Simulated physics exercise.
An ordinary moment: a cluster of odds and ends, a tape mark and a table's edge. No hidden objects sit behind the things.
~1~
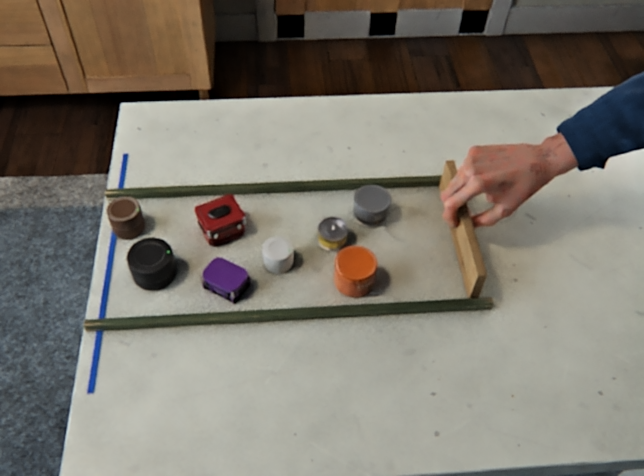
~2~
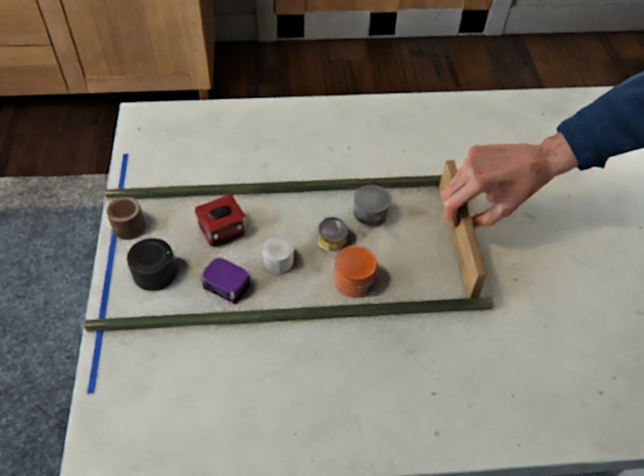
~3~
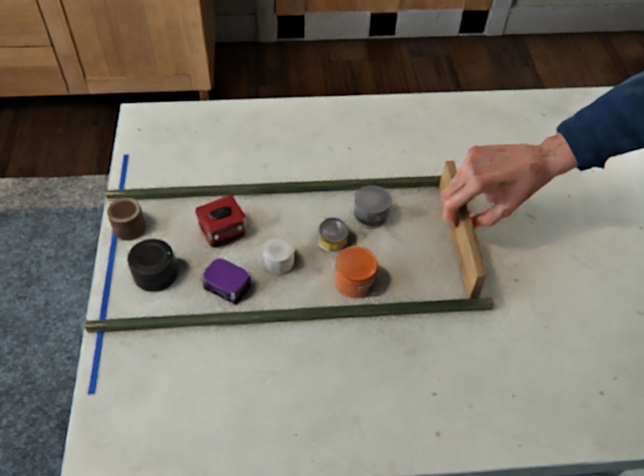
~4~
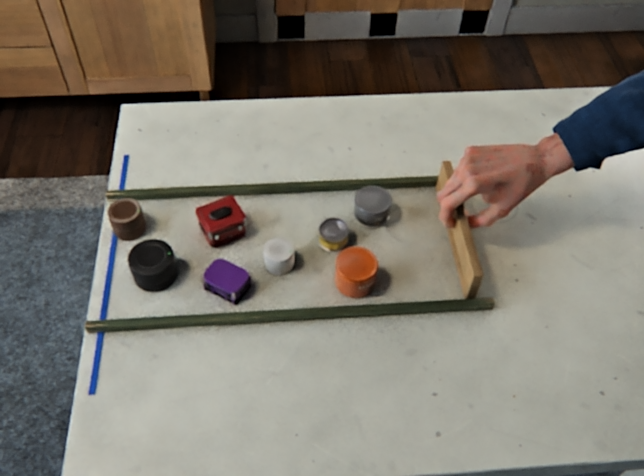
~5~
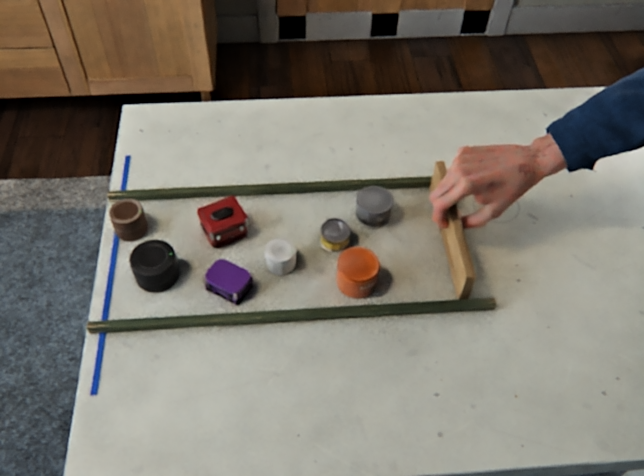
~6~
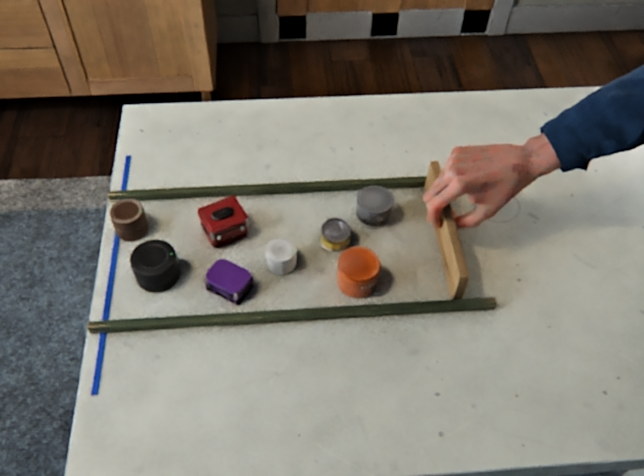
The footage shows small lidded containers and cases scattered between two green rods on a pale tabletop near a blue tape strip, while a hand holds a wooden board at the right, then slides it slightly left toward them.
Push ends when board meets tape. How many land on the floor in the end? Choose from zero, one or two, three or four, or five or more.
In the end, five or more land there.
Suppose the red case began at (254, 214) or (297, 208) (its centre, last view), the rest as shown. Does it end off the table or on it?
Taking the two spots in turn, it gets knocked off and then gets knocked off.
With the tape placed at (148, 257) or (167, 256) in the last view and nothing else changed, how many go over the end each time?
Counts per try: 3 and 1.
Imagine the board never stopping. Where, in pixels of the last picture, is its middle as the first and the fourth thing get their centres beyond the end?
Pixels, in order: Around (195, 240), around (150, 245).
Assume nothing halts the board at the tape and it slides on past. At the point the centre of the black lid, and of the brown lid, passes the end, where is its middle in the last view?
Black lid over the end: About (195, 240). Brown lid over the end: About (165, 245).
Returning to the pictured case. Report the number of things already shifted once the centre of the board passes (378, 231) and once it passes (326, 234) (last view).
I get 1 at the one place and 3 at the other.
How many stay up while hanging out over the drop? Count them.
I'd put it at 1.
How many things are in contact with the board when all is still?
Contact count: 1.
Soon after, none off yet; brown lid at rest near (129, 220); black lid at rest near (155, 266); red case at rest near (224, 222).
Then, none off yet; brown lid at rest near (129, 220); black lid moved about its own width near (121, 264); red case moved about its own width near (170, 233).
At rest, the number that fall off is five or more; fallen, grey pot, orange tub, white lid, purple case, red case, black lid and brown lid.
